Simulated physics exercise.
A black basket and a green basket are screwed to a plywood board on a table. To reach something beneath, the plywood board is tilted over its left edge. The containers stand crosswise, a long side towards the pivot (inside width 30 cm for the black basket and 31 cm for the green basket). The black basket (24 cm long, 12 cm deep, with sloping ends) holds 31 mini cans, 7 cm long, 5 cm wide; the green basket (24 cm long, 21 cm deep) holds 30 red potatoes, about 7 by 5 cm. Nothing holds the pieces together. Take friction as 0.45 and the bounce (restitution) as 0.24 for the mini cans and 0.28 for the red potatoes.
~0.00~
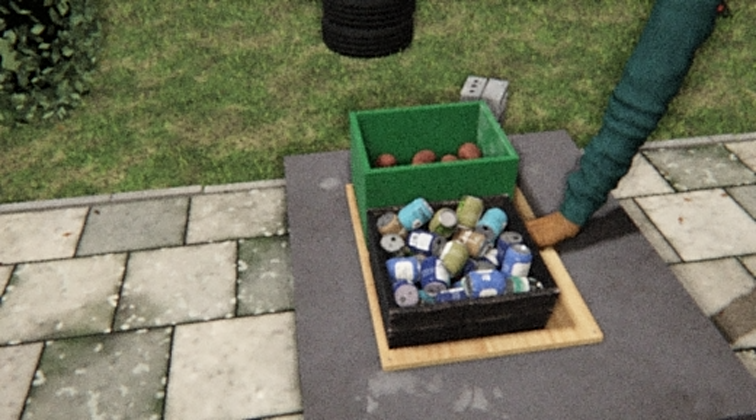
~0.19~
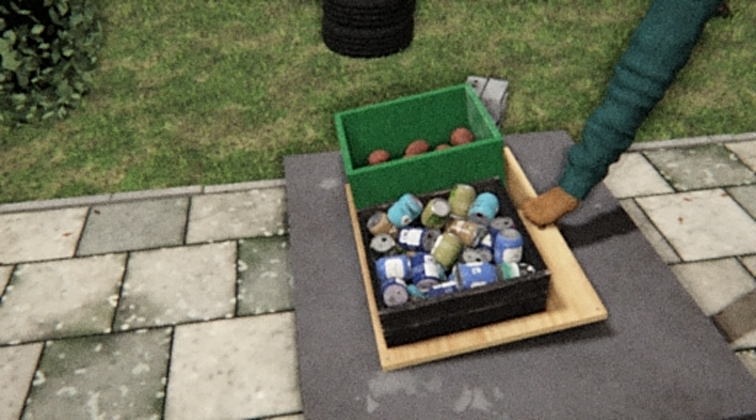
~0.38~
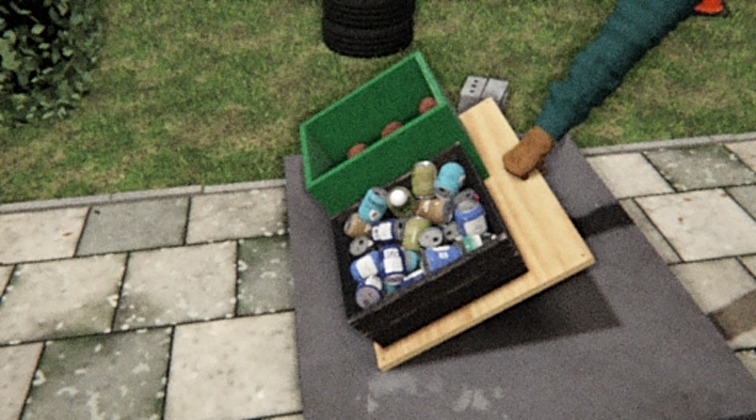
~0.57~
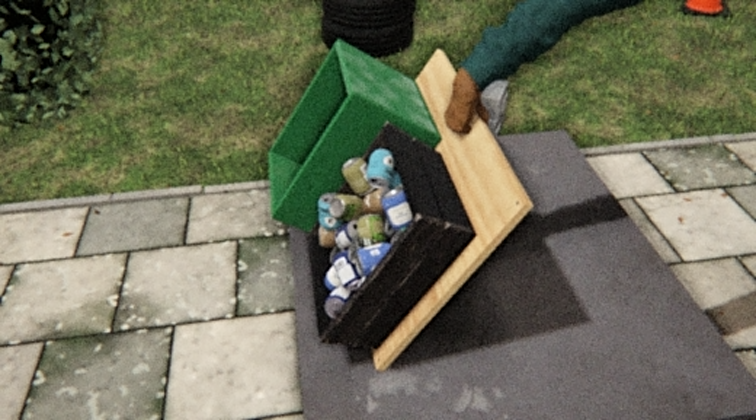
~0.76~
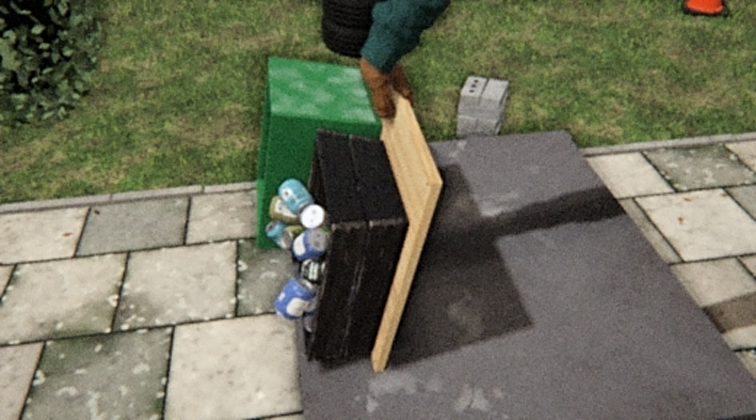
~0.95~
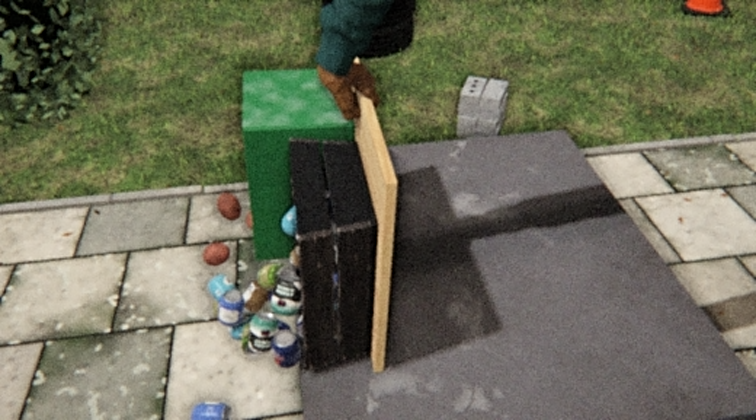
A gloved hand tilts a wooden board leftward until cans and potatoes spill from two baskets.
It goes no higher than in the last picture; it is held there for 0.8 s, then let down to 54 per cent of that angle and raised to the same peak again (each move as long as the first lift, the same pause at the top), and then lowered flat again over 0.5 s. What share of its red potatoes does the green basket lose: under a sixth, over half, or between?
It sheds a sixth to a half of them.
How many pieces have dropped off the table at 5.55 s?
Some 35 pieces.
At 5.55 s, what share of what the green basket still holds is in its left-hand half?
Roughly 60 in a hundred.
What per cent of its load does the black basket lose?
Black basket 80 per cent.
After 1.69 s, tilt 87°; 22 of 31 out of the black basket and 11 of 30 out of the green basket.
After 2.61 s, tilt 48°; 24 of 31 out of the black basket and 11 of 30 out of the green basket.
After 3.90 s, tilt 87°; 24 of 31 out of the black basket and 11 of 30 out of the green basket.
Outcome (at 5.55 s), 24 of 31 out of the black basket and 11 of 30 out of the green basket. Asked share, 11 of 30, 37 per cent.
